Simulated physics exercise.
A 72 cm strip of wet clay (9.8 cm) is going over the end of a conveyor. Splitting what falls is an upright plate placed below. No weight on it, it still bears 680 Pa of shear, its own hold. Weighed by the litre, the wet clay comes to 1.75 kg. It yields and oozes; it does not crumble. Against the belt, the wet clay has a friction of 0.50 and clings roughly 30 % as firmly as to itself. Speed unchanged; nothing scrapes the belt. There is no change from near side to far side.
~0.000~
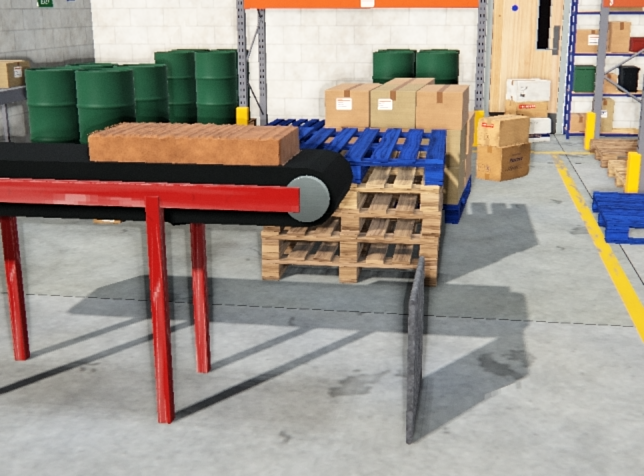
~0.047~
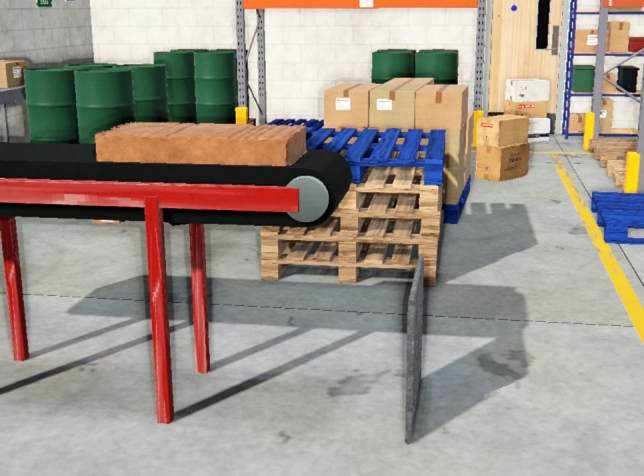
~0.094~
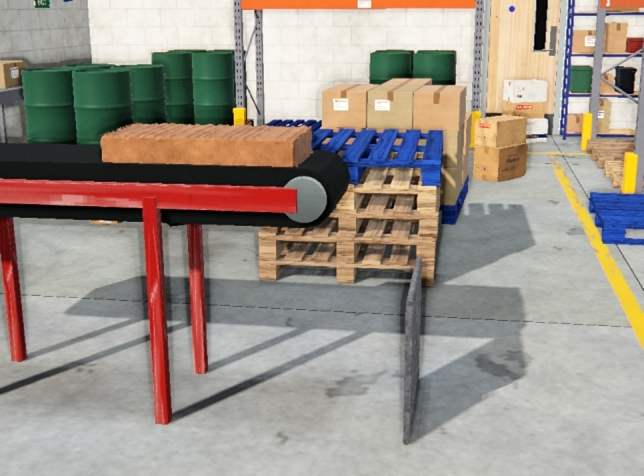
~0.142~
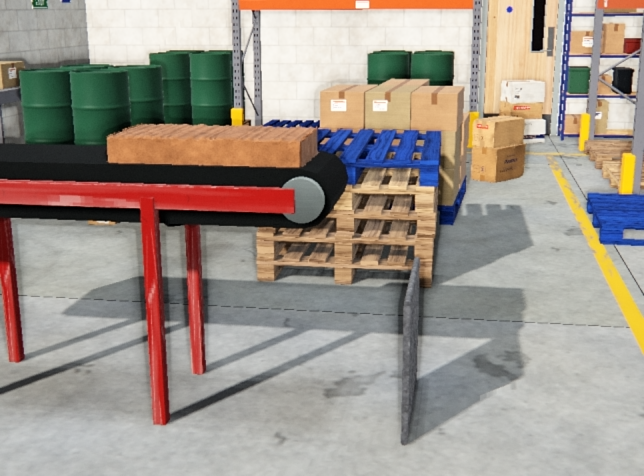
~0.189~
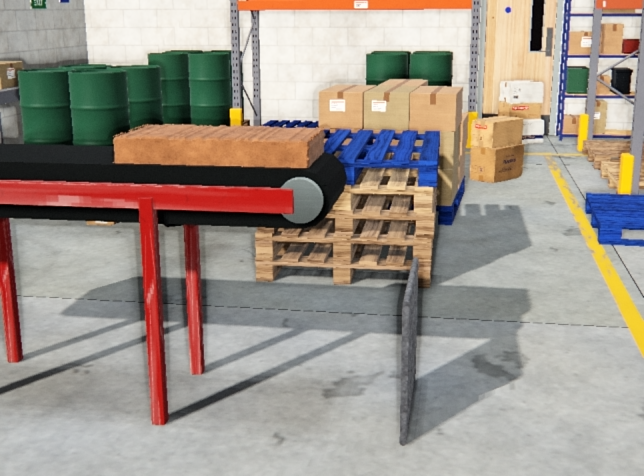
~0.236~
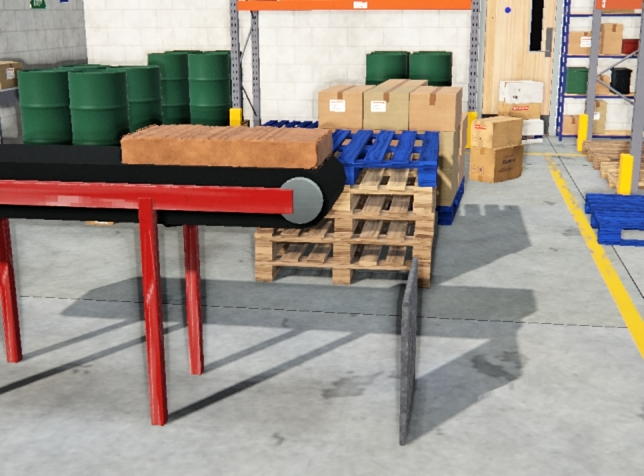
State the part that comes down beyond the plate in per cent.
The part that comes down beyond the plate is near 0 per cent.
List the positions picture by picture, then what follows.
In the first frame, foremost bit of the wet clay at (279, 158).
In the second frame, foremost bit of the wet clay at (287, 148).
In the third frame, foremost bit of the wet clay at (294, 147).
In the fourth frame, foremost bit of the wet clay at (301, 148).
In the fifth frame, foremost bit of the wet clay at (308, 150), 3 % of it past the top of the roller, in one piece.
In the sixth frame, foremost bit of the wet clay at (317, 151), 8 % of it past the top of the roller, in one piece.
After 0.57 s, 0 % is beyond the plate's line.
After 0.96 s, 0 % is beyond the plate's line.
After 1.35 s, 0 % is beyond the plate's line.
After 1.75 s, 0 % is beyond the plate's line.
After 3.05 s, 0 % is beyond the plate's line.
